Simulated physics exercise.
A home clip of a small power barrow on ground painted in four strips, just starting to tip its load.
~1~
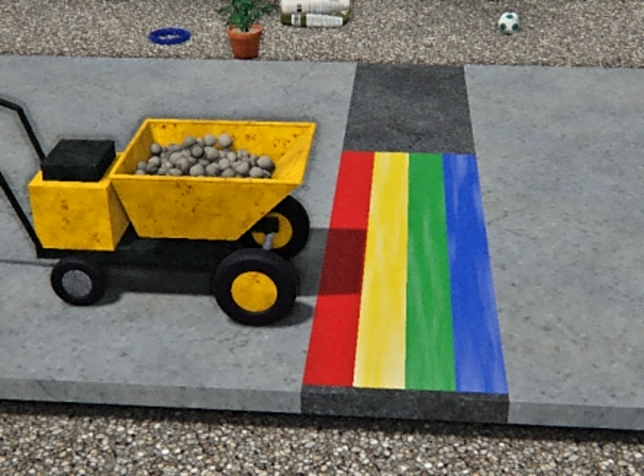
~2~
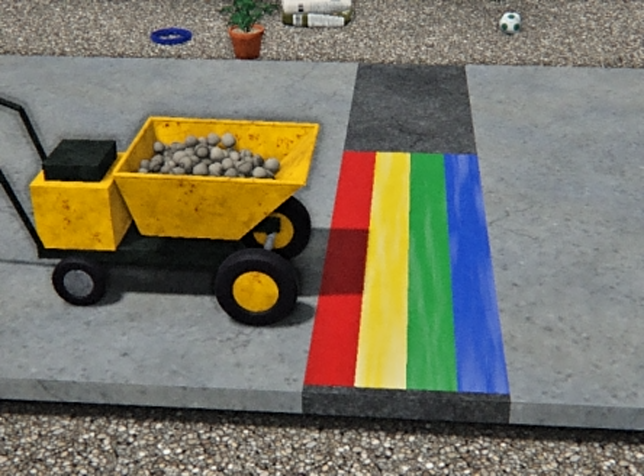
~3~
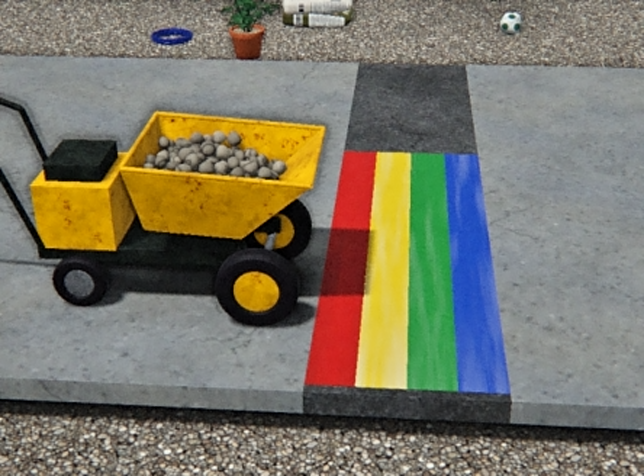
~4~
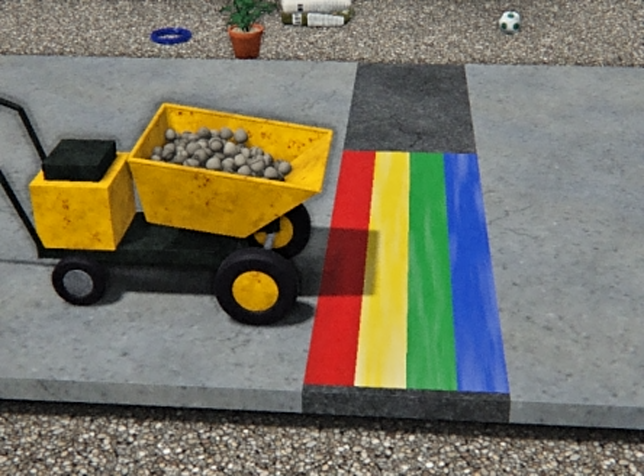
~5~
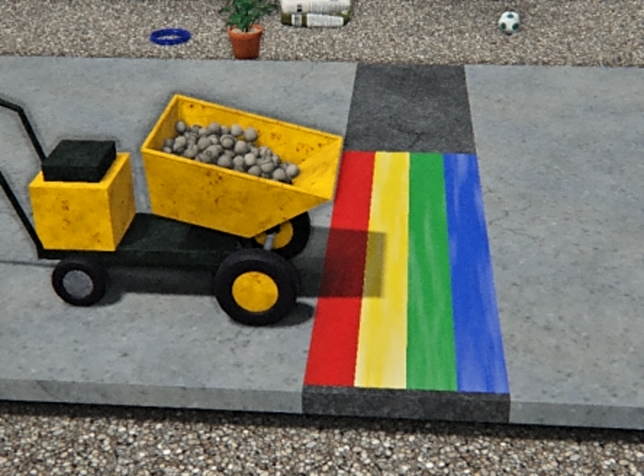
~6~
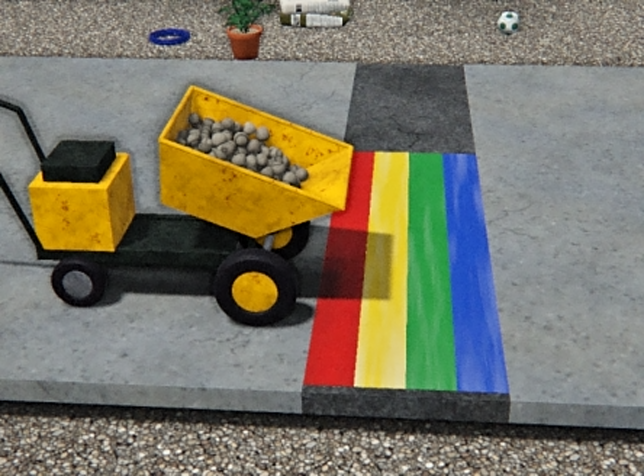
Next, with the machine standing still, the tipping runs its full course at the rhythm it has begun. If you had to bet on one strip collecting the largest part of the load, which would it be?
I would bet on the green strip.
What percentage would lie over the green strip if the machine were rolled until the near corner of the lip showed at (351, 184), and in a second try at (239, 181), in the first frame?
First spot: About 10 percent; second spot: About 20 percent.
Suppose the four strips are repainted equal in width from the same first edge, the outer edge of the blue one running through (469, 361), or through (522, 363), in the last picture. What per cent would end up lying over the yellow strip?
Roughly 0 per cent first, then 20 per cent.
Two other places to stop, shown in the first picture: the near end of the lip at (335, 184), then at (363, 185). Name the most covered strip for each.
First: The blue strip; second: The strip in blue.
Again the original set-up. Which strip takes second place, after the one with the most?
That would be the blue strip.
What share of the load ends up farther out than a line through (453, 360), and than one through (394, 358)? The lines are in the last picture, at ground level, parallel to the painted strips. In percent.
Some 40 and some 80 per cent, respectively.
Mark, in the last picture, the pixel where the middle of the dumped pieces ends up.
I'd place the middle at about (446, 290).
Soon, skip tipped steeply; all in the skip.
A while on, skip tipped right over; about half in the skip; a small part over the yellow strip; about a third over the green strip; a small part over the blue strip; a stray few off the paint.
Towards the end, skip tipped right over; about a quarter in the skip; a small part over the yellow strip; about a third over the green strip; about a quarter over the blue strip; a small part off the paint.
Finally, skip tipped right over; about a quarter in the skip; none over the red strip; a small part over the yellow strip; about a third over the green strip; about a quarter over the blue strip; a small part off the paint.
